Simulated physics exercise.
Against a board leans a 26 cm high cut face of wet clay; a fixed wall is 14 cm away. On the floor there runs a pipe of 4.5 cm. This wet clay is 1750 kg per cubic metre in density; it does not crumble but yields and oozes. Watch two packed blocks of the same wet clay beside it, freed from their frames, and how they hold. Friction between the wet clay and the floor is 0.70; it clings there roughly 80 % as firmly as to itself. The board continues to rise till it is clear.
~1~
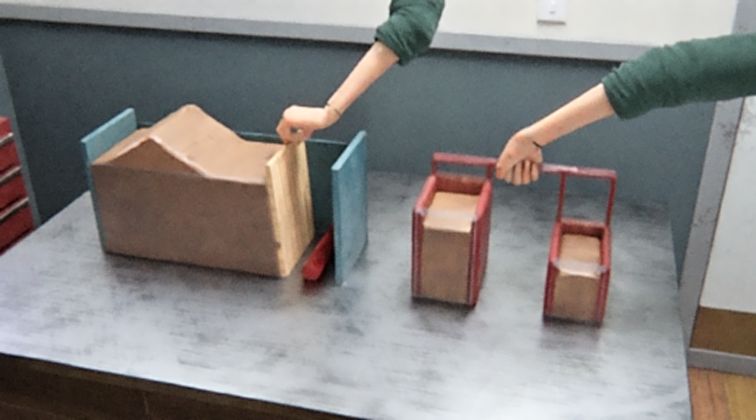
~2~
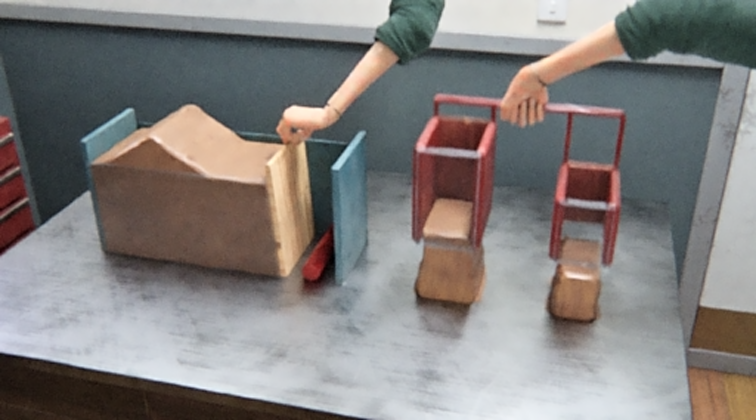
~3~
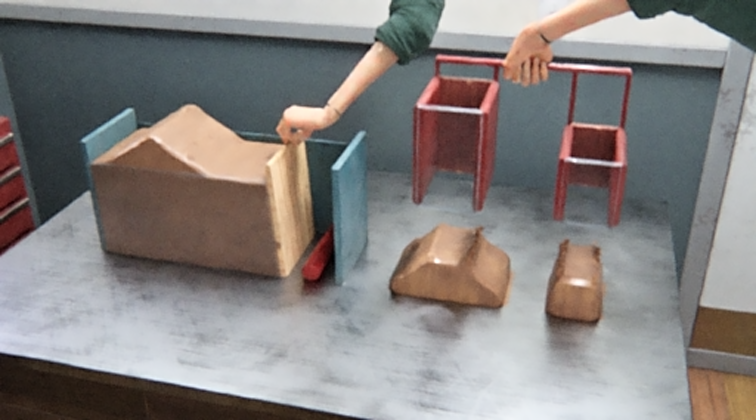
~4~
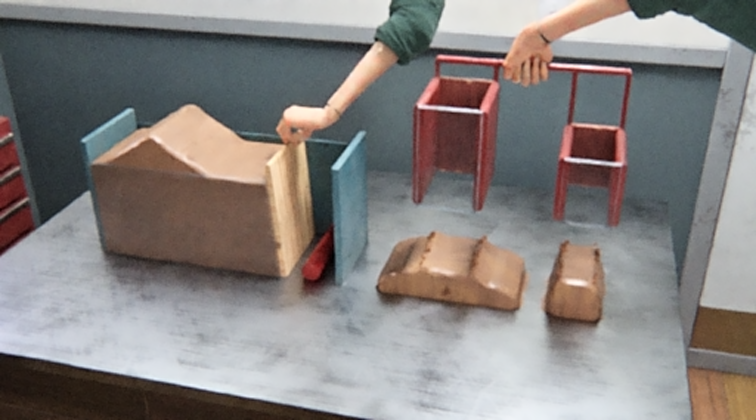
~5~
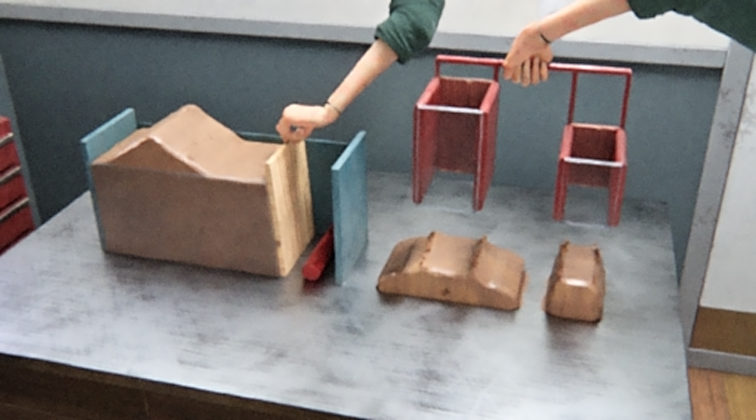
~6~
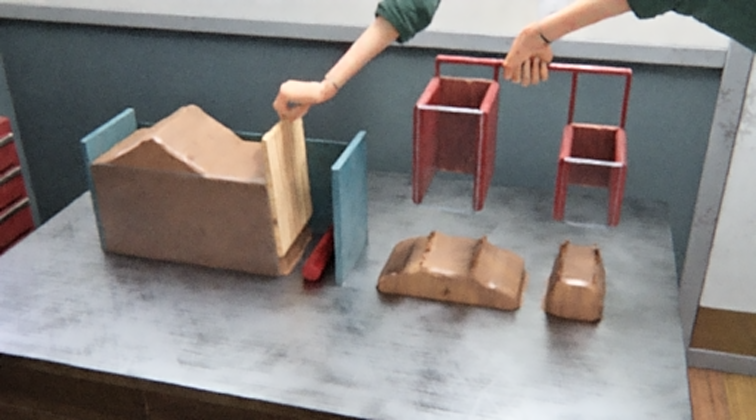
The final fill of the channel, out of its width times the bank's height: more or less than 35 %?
The final fill of the channel, out of its width times the bank's height is more than 35 %.
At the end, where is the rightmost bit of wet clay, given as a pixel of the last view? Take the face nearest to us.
(334, 265), give or take.
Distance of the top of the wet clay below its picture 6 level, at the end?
6.5 cm.
Last picture + 0.20 s, the fallen stuff reaches 33 % of the way across, with nothing on top of the pipe; the channel is 10 % full.
Last picture + 0.43 s, the fallen stuff reaches 77 % of the way across, with 6.2 cm on top of the pipe; the channel is 35 % full.
Last picture + 0.66 s, the fallen stuff reaches 98 % of the way across, with 11 cm on top of the pipe; the channel is 54 % full.
Last picture + 0.90 s, the fallen stuff reaches 98 % of the way across, with 11 cm on top of the pipe; the channel is 54 % full.
Last picture + 0.94 s, the fallen stuff reaches 98 % of the way across, with 11 cm on top of the pipe; the channel is 54 % full.
